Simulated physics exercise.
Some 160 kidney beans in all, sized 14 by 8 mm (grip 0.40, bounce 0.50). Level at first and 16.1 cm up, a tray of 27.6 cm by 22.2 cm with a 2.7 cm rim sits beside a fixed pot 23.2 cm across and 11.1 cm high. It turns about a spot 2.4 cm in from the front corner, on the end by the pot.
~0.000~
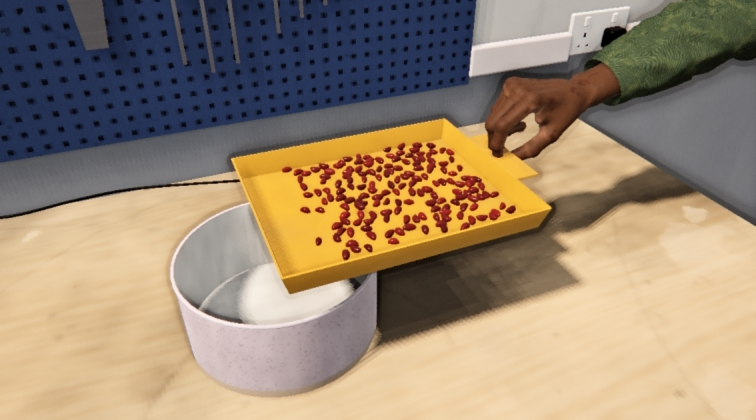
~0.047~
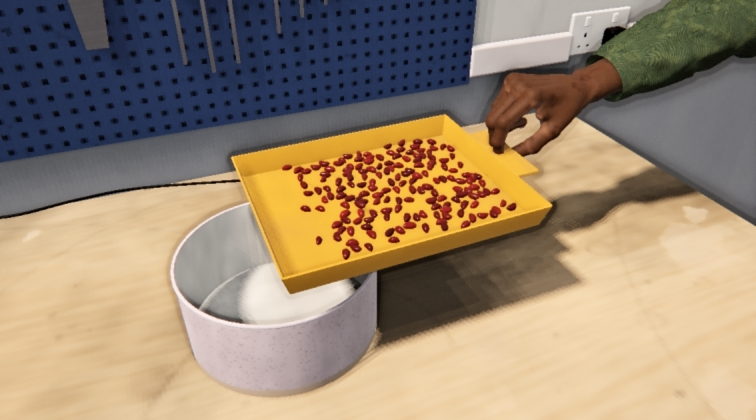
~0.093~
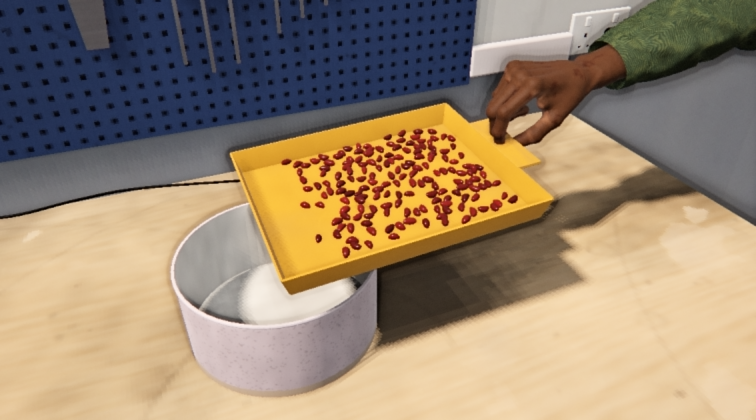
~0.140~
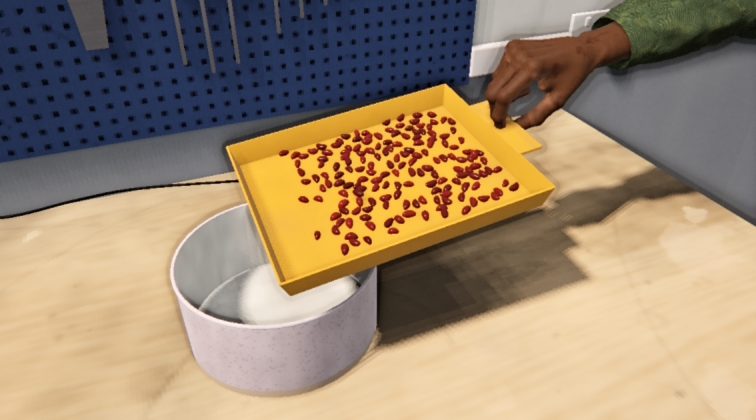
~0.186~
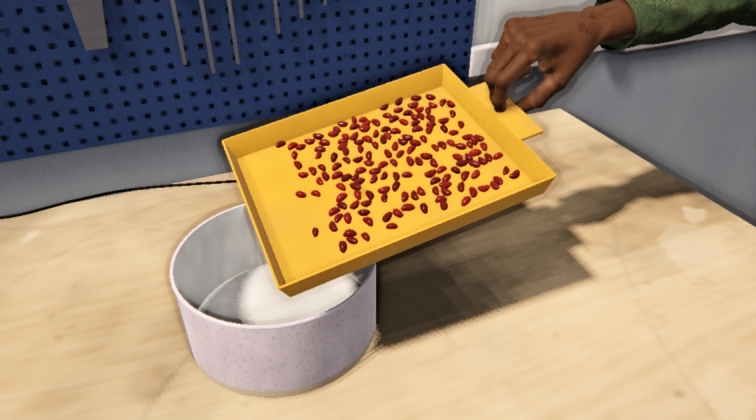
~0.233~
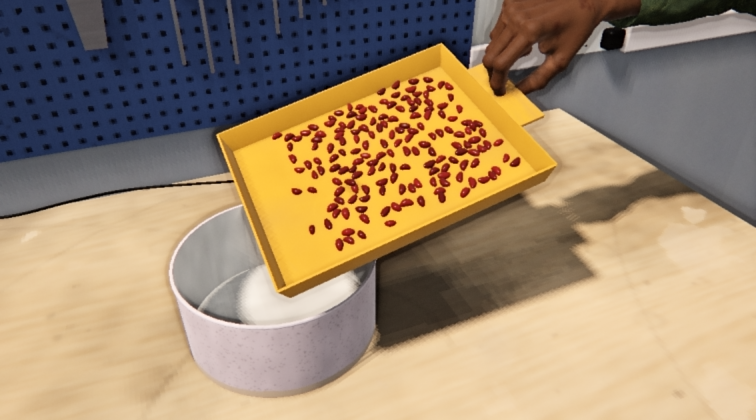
A yellow tray scattered with small red beans starts level, then tilts more and more steeply, its right end rising with the dark-skinned hand in a green sleeve at its tab while its left front corner dips slightly. Below its left end, a pale, speckled round pot holding something white stays still on a light wooden worktop. Behind are a blue pegboard and grey wall, all seen from a fixed, raised viewpoint.
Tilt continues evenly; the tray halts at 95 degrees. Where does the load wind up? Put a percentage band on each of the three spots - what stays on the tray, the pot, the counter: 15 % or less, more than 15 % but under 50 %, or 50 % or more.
Left on the tray: Up to 15 %; pot: Up to 15 %; counter: 50 % or more.
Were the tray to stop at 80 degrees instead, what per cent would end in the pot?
Roughly 0 percent.
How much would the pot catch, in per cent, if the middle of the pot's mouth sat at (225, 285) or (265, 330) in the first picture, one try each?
About 30 and 100 per cent.
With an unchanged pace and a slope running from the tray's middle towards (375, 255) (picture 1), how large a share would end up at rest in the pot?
The share comes to about 0 in a hundred.
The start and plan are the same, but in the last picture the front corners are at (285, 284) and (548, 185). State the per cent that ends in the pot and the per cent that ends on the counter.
Per cent by place - pot 0, counter 100.
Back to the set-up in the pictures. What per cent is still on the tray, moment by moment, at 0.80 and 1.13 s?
The figures go 50 and then 5.
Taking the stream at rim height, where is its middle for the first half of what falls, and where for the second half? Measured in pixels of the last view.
At roughly (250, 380) first, later on at (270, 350).
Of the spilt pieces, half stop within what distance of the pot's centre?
That comes to near 22 cm.
After 0.57 s, tilt 56 degrees; the tray holds 100 %, the pot 0 %.
After 0.80 s, tilt 81 degrees; the tray holds 50 %, the pot 0 %.
Then, at 1.13 s, tilt 95 degrees; the tray holds 5 %, the pot 0 %.
At rest (2.2 s), tray 0 %, pot 0 %, counter 100 %.
